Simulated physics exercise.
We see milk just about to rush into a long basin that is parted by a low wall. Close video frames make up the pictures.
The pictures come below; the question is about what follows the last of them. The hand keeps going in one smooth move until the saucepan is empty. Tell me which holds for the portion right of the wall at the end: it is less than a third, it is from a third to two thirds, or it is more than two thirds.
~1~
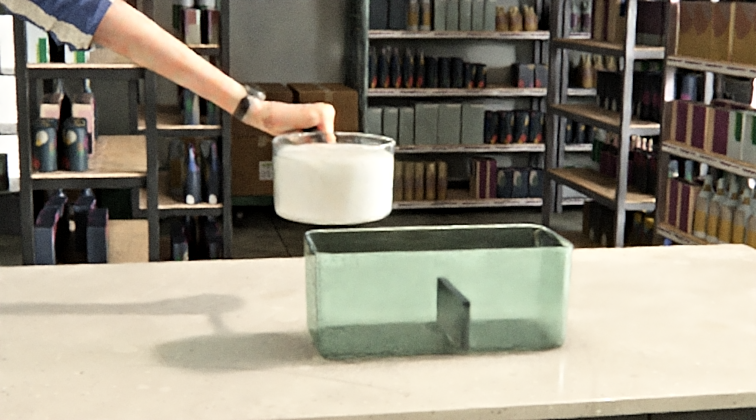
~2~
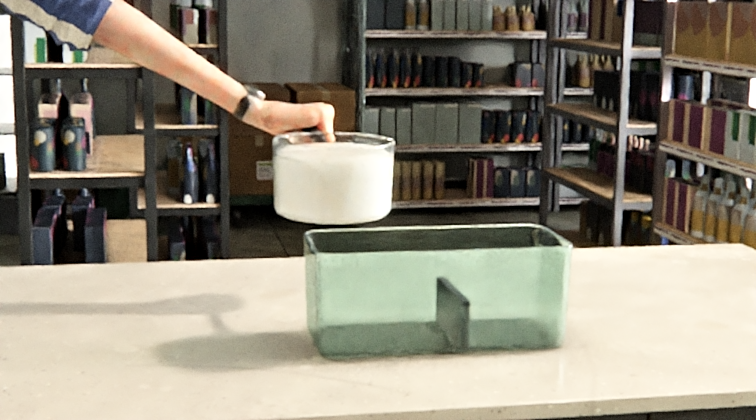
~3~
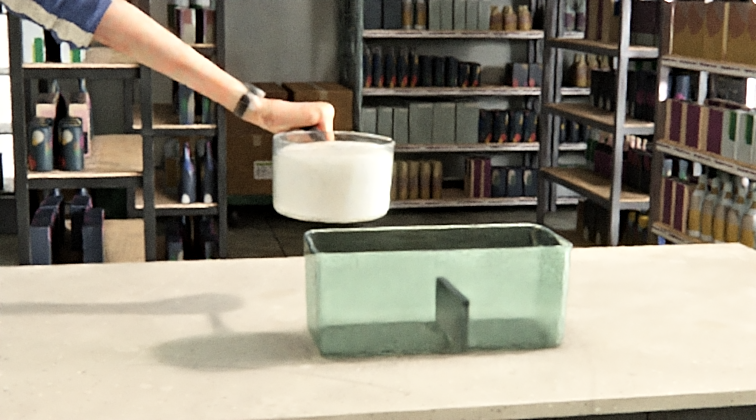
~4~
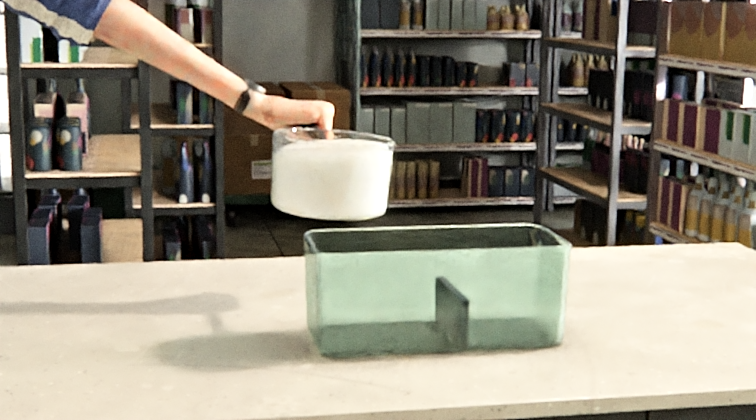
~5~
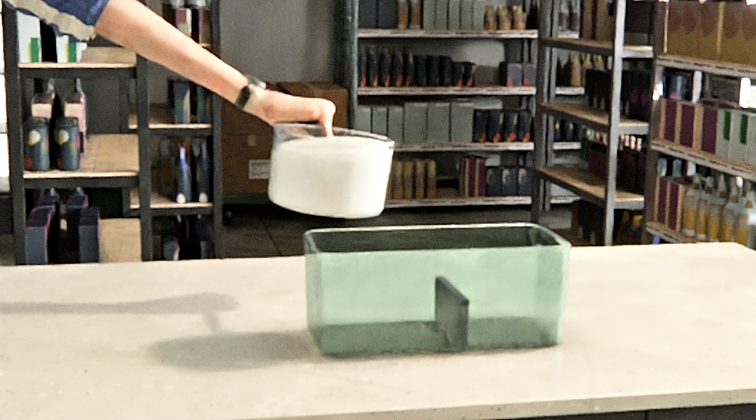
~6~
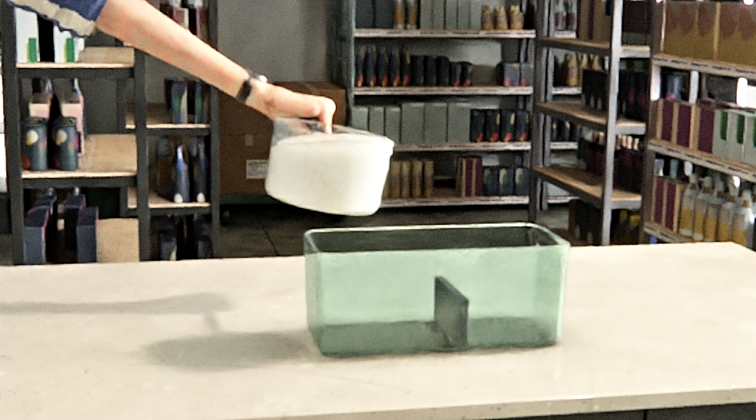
It is more than two thirds.
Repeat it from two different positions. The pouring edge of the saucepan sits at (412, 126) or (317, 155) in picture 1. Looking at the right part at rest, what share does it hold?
Roughly 85 in a hundred the first time and 5 in a hundred the second.
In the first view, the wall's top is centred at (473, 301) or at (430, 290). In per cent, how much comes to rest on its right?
Roughly 50 % and 90 %.
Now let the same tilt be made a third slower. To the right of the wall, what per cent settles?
I'd say close to 85 %.
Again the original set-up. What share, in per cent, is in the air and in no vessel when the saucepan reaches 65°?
It's close to 25 per cent.
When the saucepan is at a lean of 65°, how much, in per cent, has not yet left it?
Amount still in: Approx. 70 %.
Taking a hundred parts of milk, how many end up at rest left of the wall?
It is close to 15 per cent.
A moment on, the saucepan is tipped part way and 72 per cent is still to pour, 3 is left of the wall and 0 right of it.
Next, the saucepan is tipped on its side and 18 per cent is still to pour, 5 is left of the wall and 44 right of it.
Then the saucepan is tipped on its side and 4 per cent is still to pour, 9 is left of the wall and 81 right of it.
Later the saucepan is tipped on its side and 1 per cent is still to pour, 13 is left of the wall and 85 right of it.
In the end 15 per cent lies left of the wall, 85 right of it and 1 outside.
